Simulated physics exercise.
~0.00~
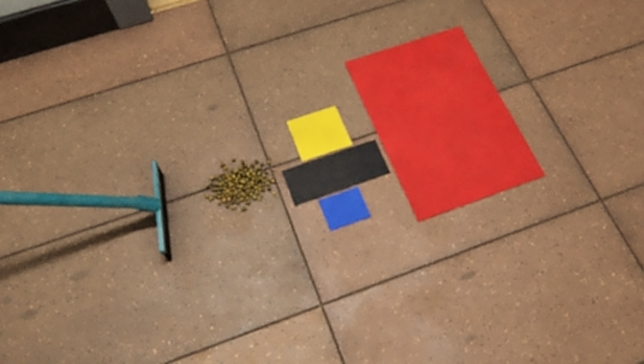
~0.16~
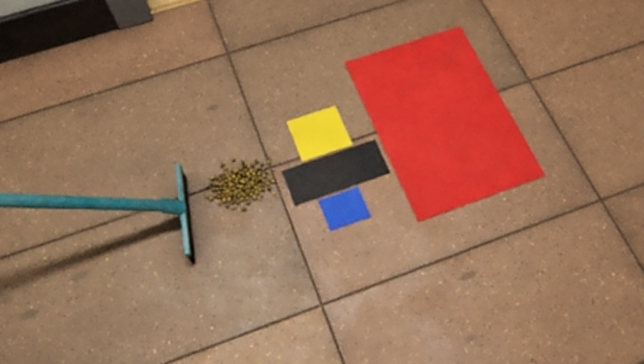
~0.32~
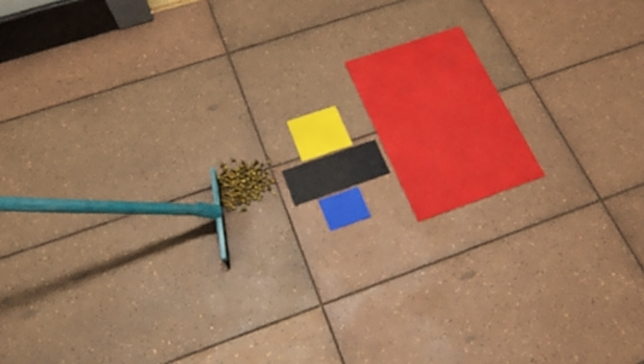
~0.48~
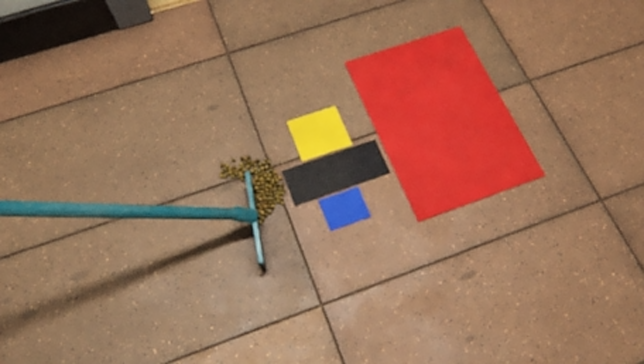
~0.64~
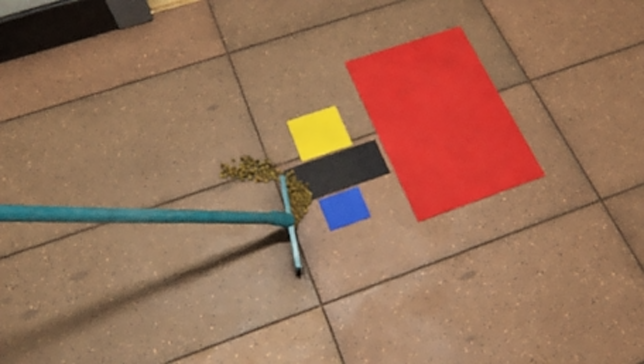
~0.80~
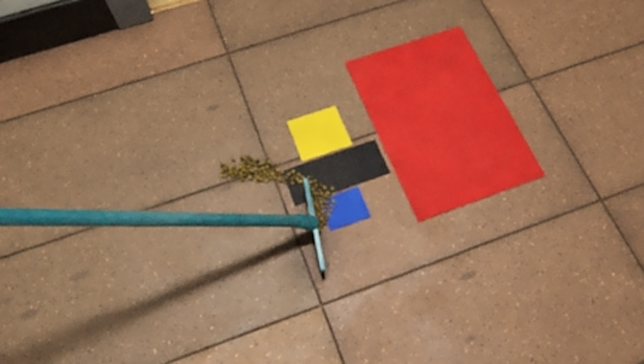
At first, a teal squeegee with a long handle stands at the left of a loose pile of small yellowish-brown lentils on a brown tiled floor, with yellow, black, blue and red mats lying to the right. The squeegee slides rightward and slightly downward until its blade meets the pile. It pushes into the lower part of the lentils, while those beyond the blade's upper end stay behind. The pushed lentils bunch up and spread onto the black mat. Finally, the blade reaches the blue mat's edge, leaving a stretched trail from bare tile across the black mat, with a few lentils touching the blue one.
